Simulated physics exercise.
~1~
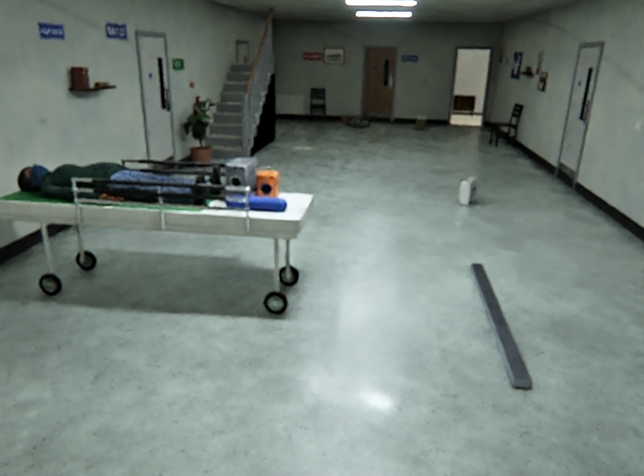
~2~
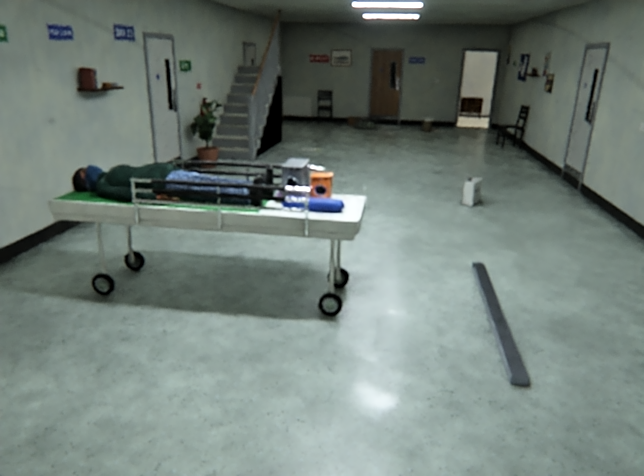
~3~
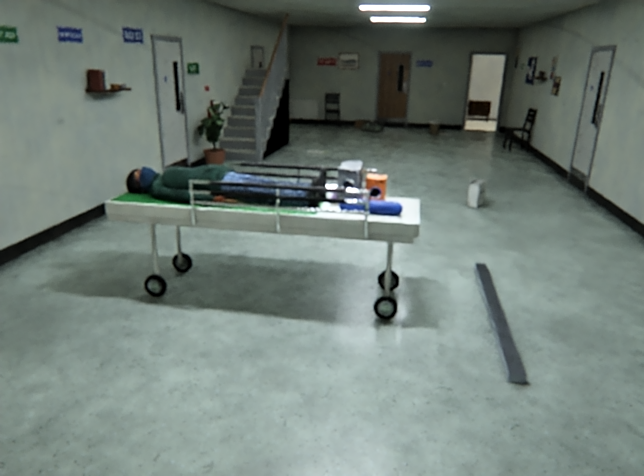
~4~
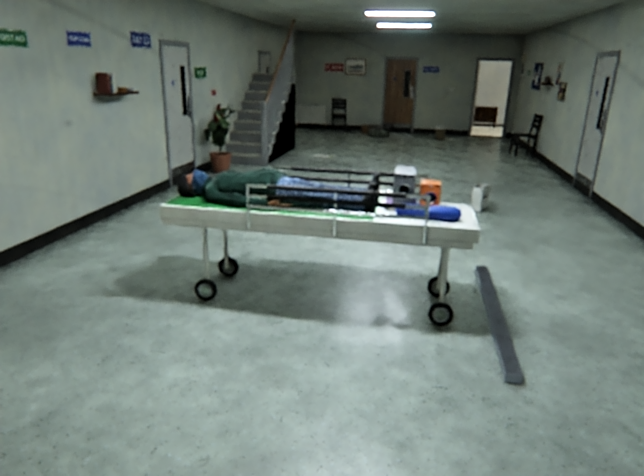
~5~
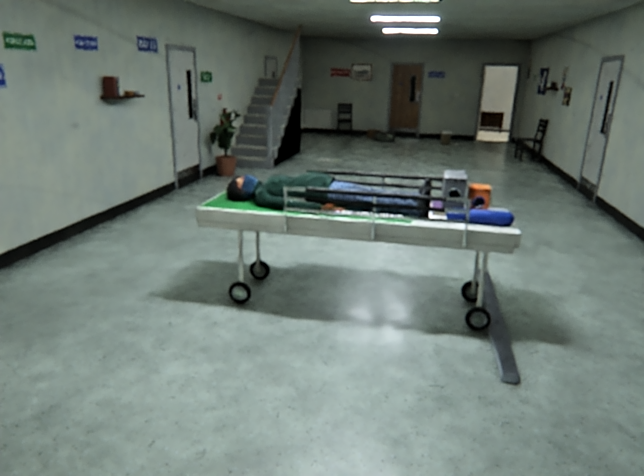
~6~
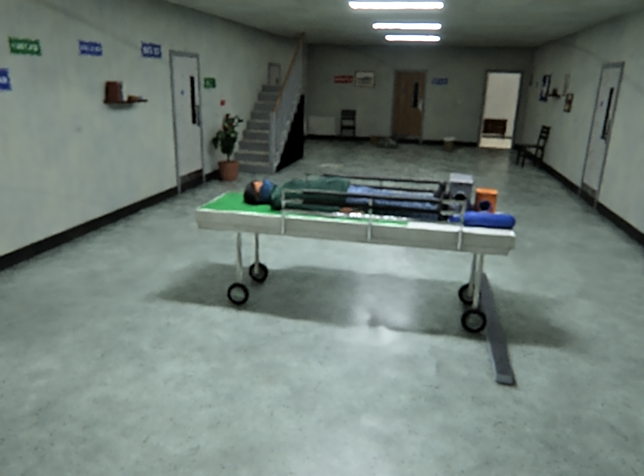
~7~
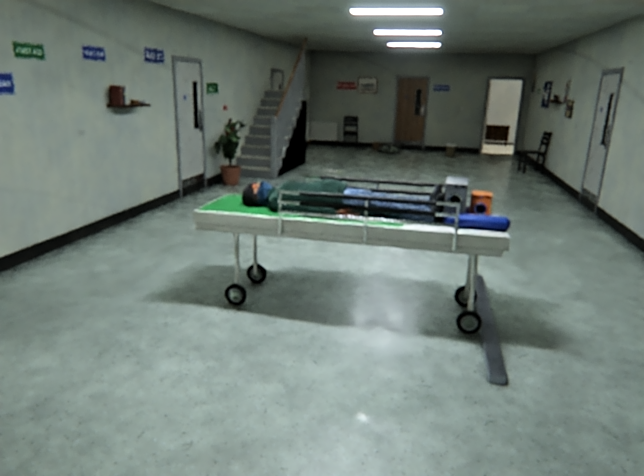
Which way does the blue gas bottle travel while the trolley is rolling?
The blue gas bottle travels to the right, carried along on the trolley.
